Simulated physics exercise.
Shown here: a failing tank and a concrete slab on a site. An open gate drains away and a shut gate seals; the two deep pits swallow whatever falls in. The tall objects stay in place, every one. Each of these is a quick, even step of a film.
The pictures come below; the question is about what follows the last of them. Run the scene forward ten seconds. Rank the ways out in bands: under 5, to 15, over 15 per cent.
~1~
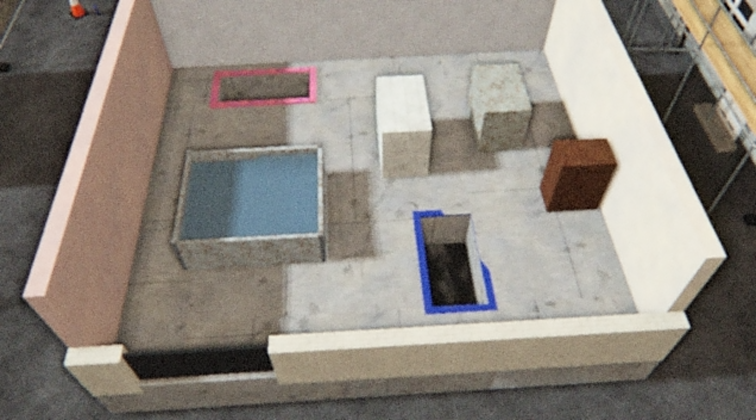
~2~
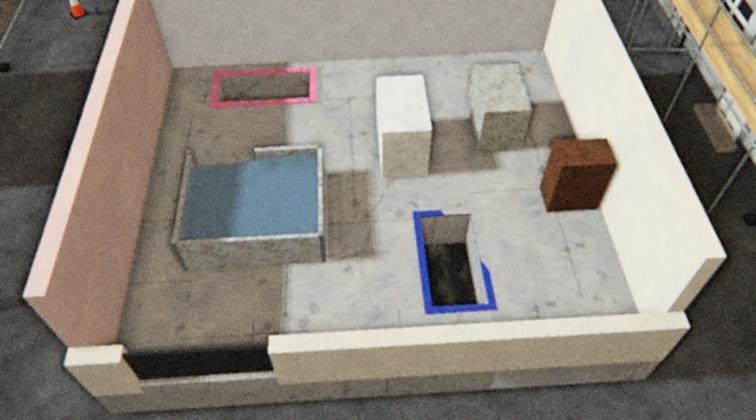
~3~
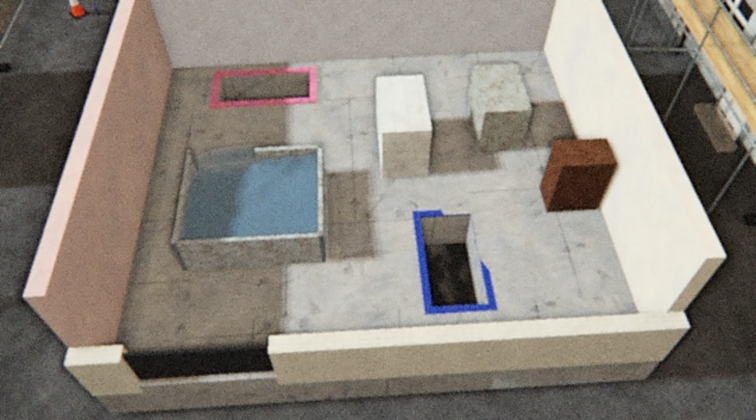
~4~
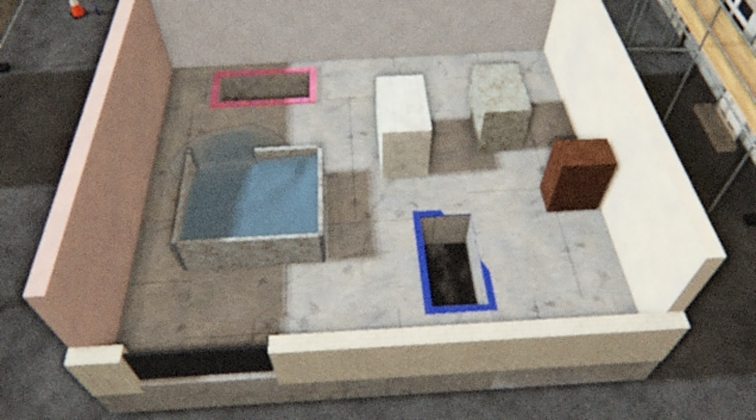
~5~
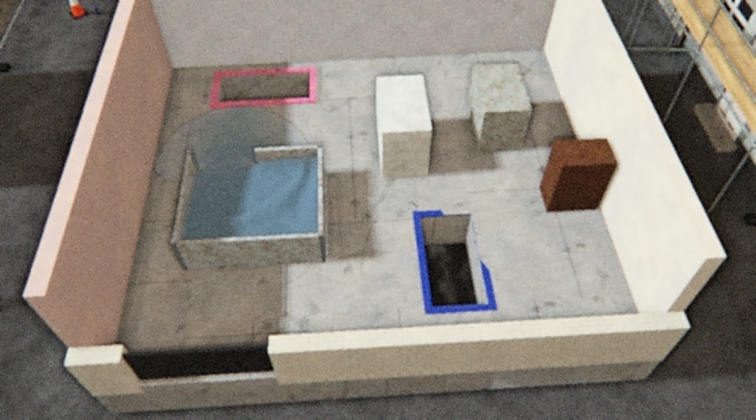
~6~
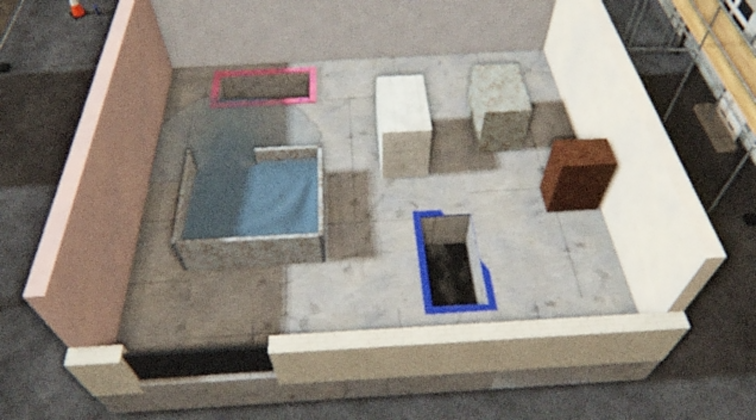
As I see it, the gate gets hardly any of it - below five per cent. The pink pit gets a big share of it - past fifteen per cent. The blue pit gets hardly any of it - below five per cent.
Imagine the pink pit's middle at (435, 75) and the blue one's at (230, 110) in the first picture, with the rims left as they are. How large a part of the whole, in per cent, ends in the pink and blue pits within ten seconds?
I reckon pink ends up with 2 percent and blue with 60 percent.
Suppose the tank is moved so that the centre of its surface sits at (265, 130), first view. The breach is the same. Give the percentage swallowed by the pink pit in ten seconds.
Pink: 65 %.
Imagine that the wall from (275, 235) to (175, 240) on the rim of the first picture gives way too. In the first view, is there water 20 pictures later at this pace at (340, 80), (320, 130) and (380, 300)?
So the first one is left untouched, the next left untouched, and the last drenched.
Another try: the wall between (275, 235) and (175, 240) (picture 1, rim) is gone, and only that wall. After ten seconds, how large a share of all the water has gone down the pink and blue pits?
Approximately, pink takes 6 % and blue takes 25 %.
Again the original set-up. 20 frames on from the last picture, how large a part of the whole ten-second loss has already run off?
Share gone by then: About 60 %.
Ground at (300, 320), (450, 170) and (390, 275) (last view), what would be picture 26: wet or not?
Point by point: Unwetted; unwetted; unwetted.
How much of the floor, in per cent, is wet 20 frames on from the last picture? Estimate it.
My estimate is roughly 25 percent.
A moment on, water covers 15 % of the floor; the gate 0 %, the pink pit 7 %, the blue pit 0 %.
Next, water covers 20 % of the floor; the gate 0 %, the pink pit 16 %, the blue pit 0 %.
Then, water covers 25 % of the floor; the gate 0 %, the pink pit 30 %, the blue pit 0 %.
Later, water covers 40 % of the floor; the gate 0 %, the pink pit 44 %, the blue pit 0 %.
In the end, water covers 60 % of the floor; the gate 0 %, the pink pit 49 %, the blue pit 0 %.
